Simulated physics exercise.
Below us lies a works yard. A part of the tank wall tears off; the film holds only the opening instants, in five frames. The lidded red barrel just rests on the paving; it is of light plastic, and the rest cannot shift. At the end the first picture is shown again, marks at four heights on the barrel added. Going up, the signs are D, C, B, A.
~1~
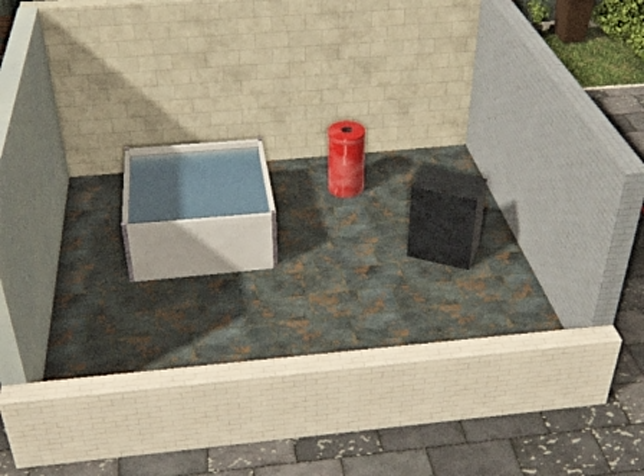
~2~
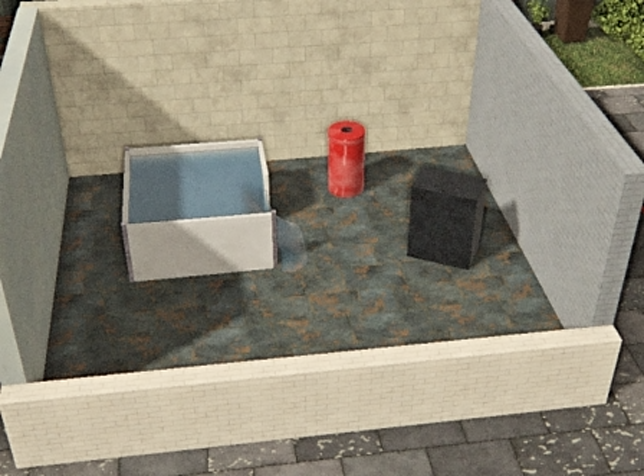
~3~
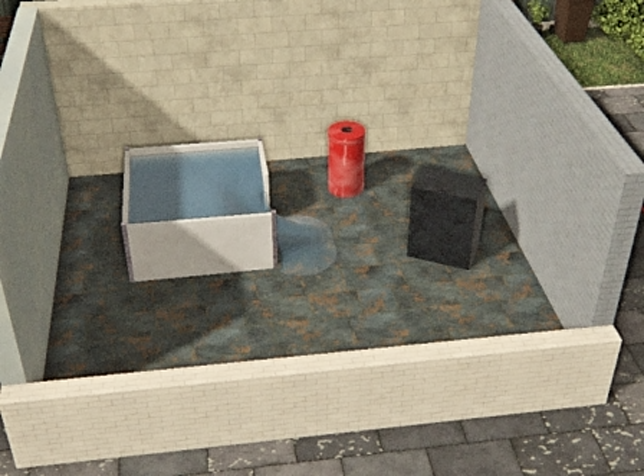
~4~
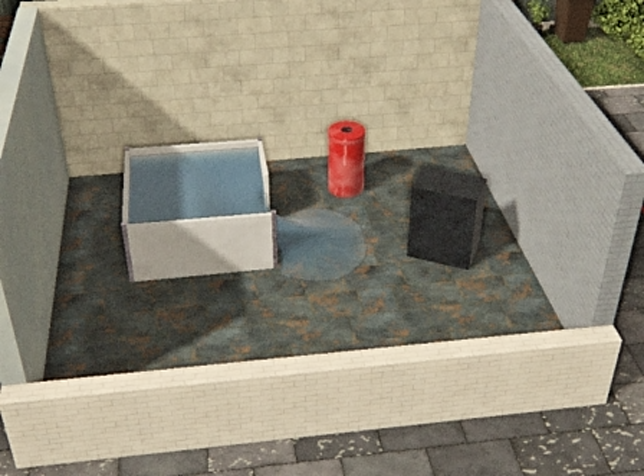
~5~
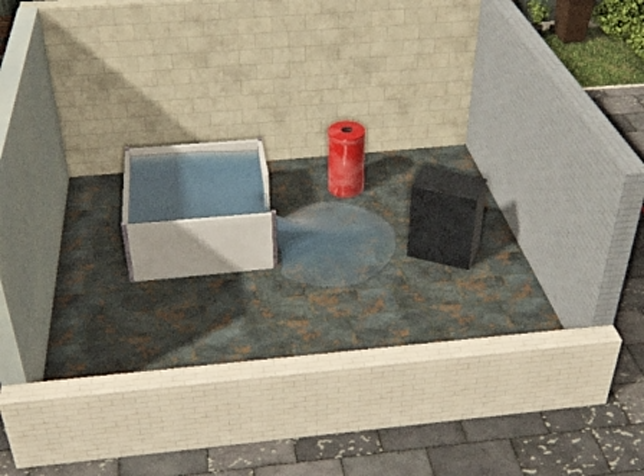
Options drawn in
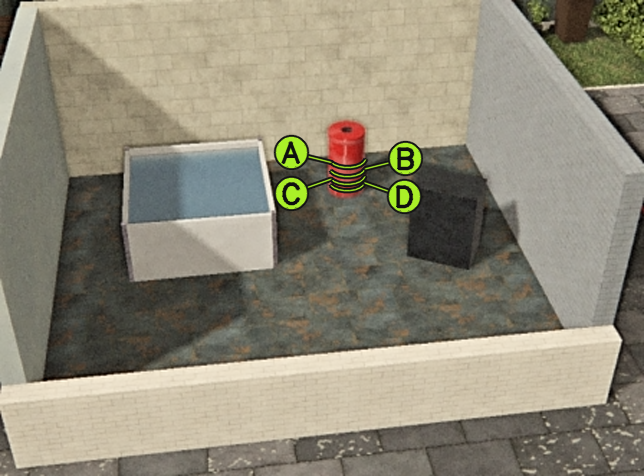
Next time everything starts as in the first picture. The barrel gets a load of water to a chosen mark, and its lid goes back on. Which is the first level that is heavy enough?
I would pick level D.
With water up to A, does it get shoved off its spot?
No, not at all.
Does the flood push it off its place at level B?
No, not at all.
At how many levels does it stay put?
All four.
In lime, A at (350, 167); B at (350, 176); C at (350, 184); D at (349, 190); from the bottom up D, C, B, A.
Choosing A, it does not move.
Choosing B, it does not move.
Choosing C, it does not move.
Choosing D, it does not move.
